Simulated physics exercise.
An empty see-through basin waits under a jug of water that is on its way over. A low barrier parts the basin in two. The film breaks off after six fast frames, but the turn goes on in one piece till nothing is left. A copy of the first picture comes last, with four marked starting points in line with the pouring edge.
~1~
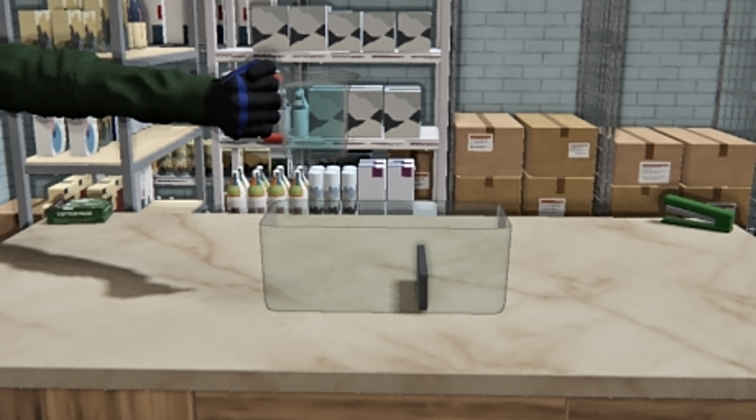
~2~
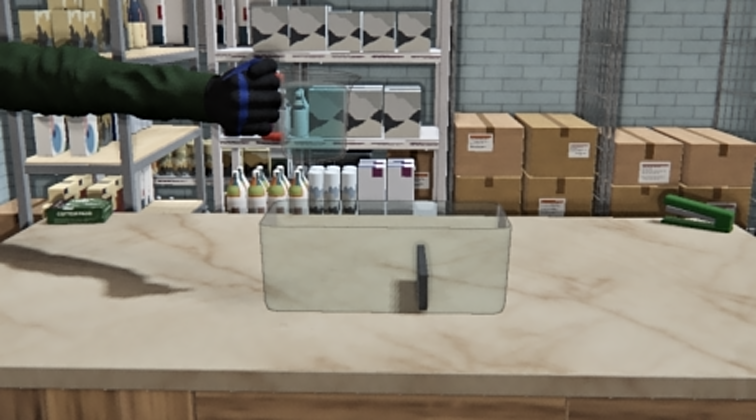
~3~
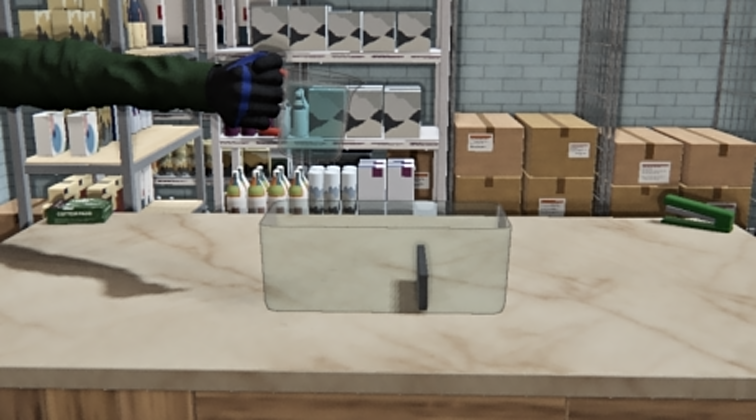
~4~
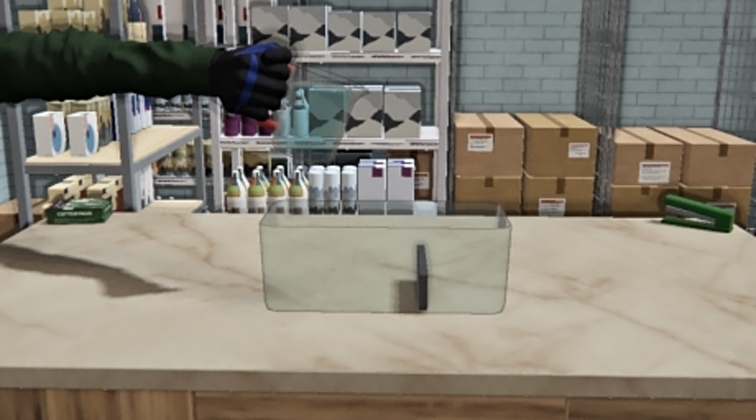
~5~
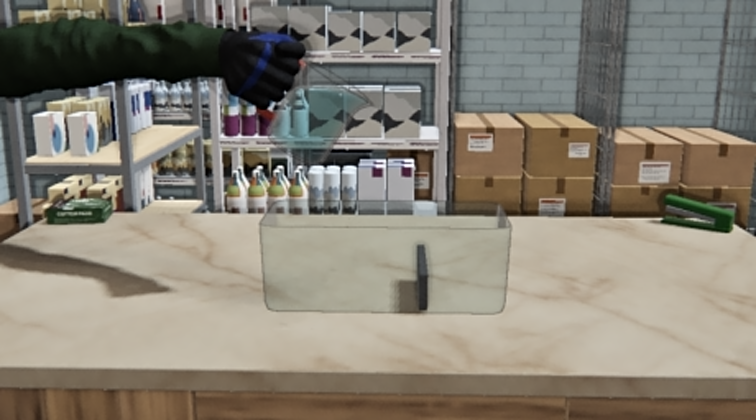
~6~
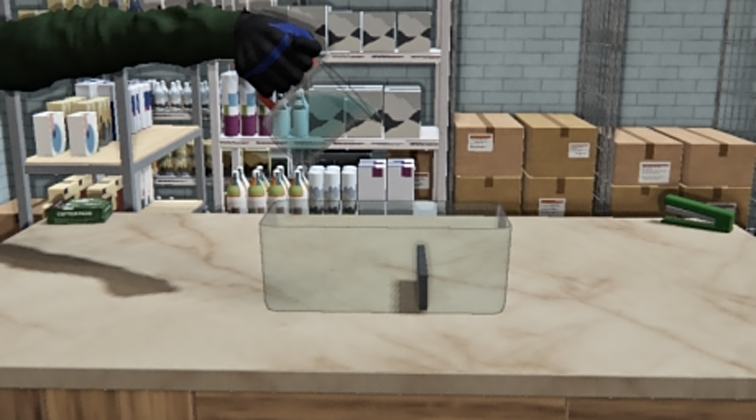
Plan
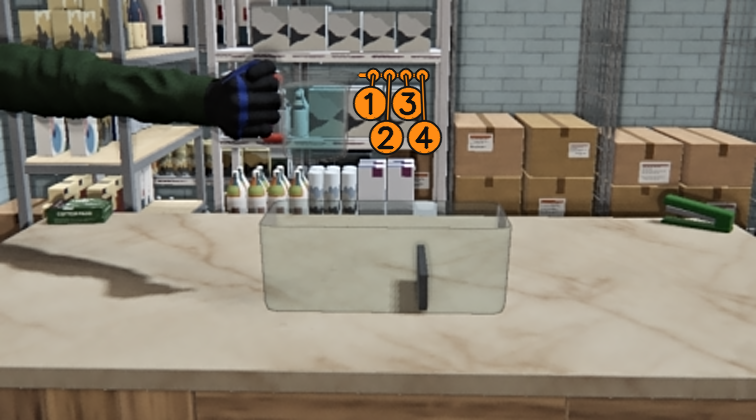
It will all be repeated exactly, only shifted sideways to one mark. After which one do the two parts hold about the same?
I would pick spot 1.
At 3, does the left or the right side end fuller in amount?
The right side.
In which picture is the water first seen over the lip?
Picture 6.
On the marked copy, 1 at (373, 75); 2 at (389, 75); 3 at (405, 75); 4 at (422, 75).
If 1 is chosen, about 52 % ends left of the wall and 47 % right of it.
If 2 is chosen, about 15 % ends left of the wall and 83 % right of it.
If 3 is chosen, about 12 % ends left of the wall and 85 % right of it; 3 % is lost outside.
If 4 is chosen, about 29 % ends left of the wall and 66 % right of it; 5 % is lost outside.
